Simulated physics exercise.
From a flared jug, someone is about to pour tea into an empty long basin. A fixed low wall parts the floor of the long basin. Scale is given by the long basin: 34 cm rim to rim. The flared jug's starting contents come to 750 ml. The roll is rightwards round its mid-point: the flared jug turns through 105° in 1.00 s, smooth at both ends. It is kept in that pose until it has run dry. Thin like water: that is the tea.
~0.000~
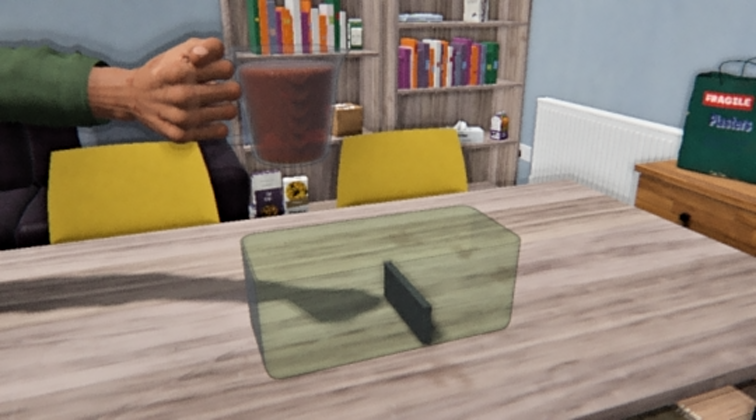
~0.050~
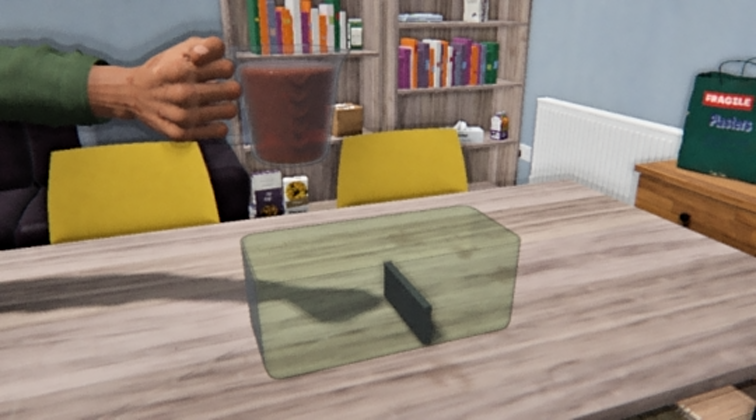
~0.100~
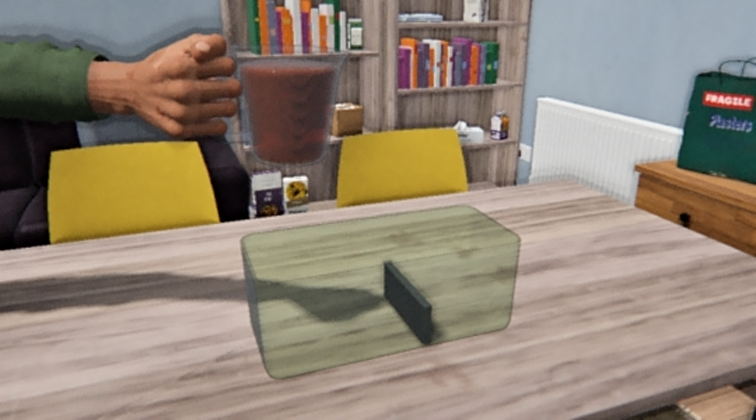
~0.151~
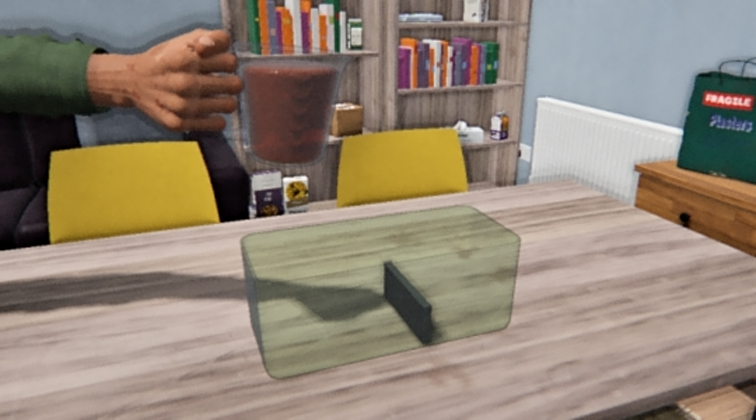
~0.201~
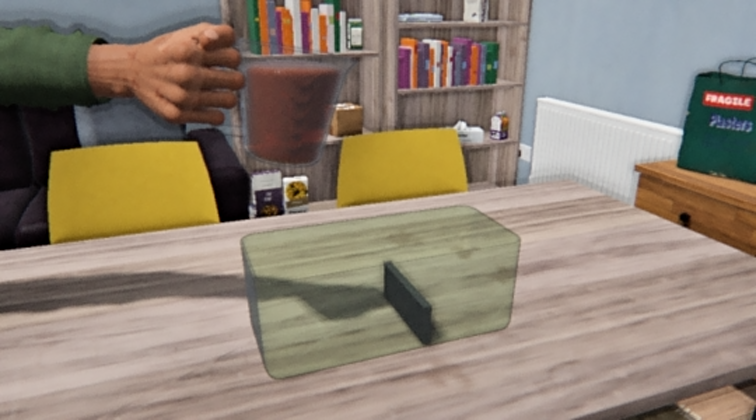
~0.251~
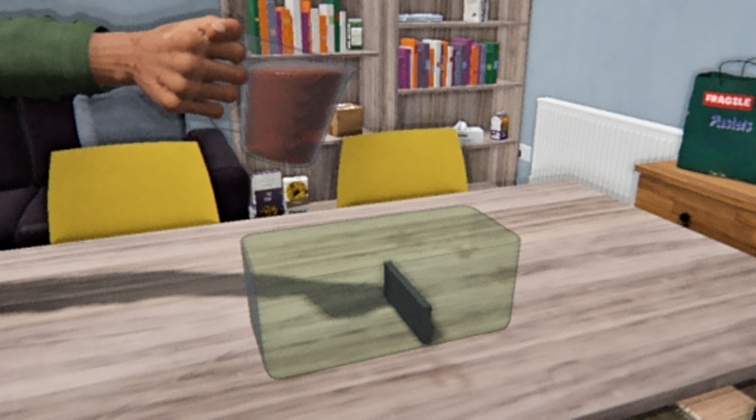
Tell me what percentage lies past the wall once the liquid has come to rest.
Some 62 per cent.
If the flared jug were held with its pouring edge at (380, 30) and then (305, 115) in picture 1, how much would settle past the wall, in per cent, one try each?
95 in a hundred, followed by 5 in a hundred.
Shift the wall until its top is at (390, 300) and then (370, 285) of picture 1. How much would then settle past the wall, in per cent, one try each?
80 in a hundred, followed by 95 in a hundred.
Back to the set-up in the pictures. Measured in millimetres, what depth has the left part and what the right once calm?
Depths at rest: Left around 10 mm, right around 26 mm.
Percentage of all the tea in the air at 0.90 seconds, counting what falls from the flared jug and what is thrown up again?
Around 22 per cent of the liquid is in flight.
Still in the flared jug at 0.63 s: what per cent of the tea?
70 %.
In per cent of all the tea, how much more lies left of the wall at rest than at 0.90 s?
26 %.
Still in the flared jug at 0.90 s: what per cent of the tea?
Roughly 16 percent remains.
By 0.63 s the tilt is 73° and 69 per cent is still to pour, 1 is left of the wall and 6 right of it.
By 0.90 s the tilt is 102° and 16 per cent is still to pour, 12 is left of the wall and 50 right of it.
By 1.19 s the tilt is 105° and 0 per cent is still to pour, 36 is left of the wall and 62 right of it.
By 1.50 s the tilt is 105° and 0 per cent is still to pour, 37 is left of the wall and 62 right of it.
At rest 37 per cent lies left of the wall, 62 right of it and 1 outside.
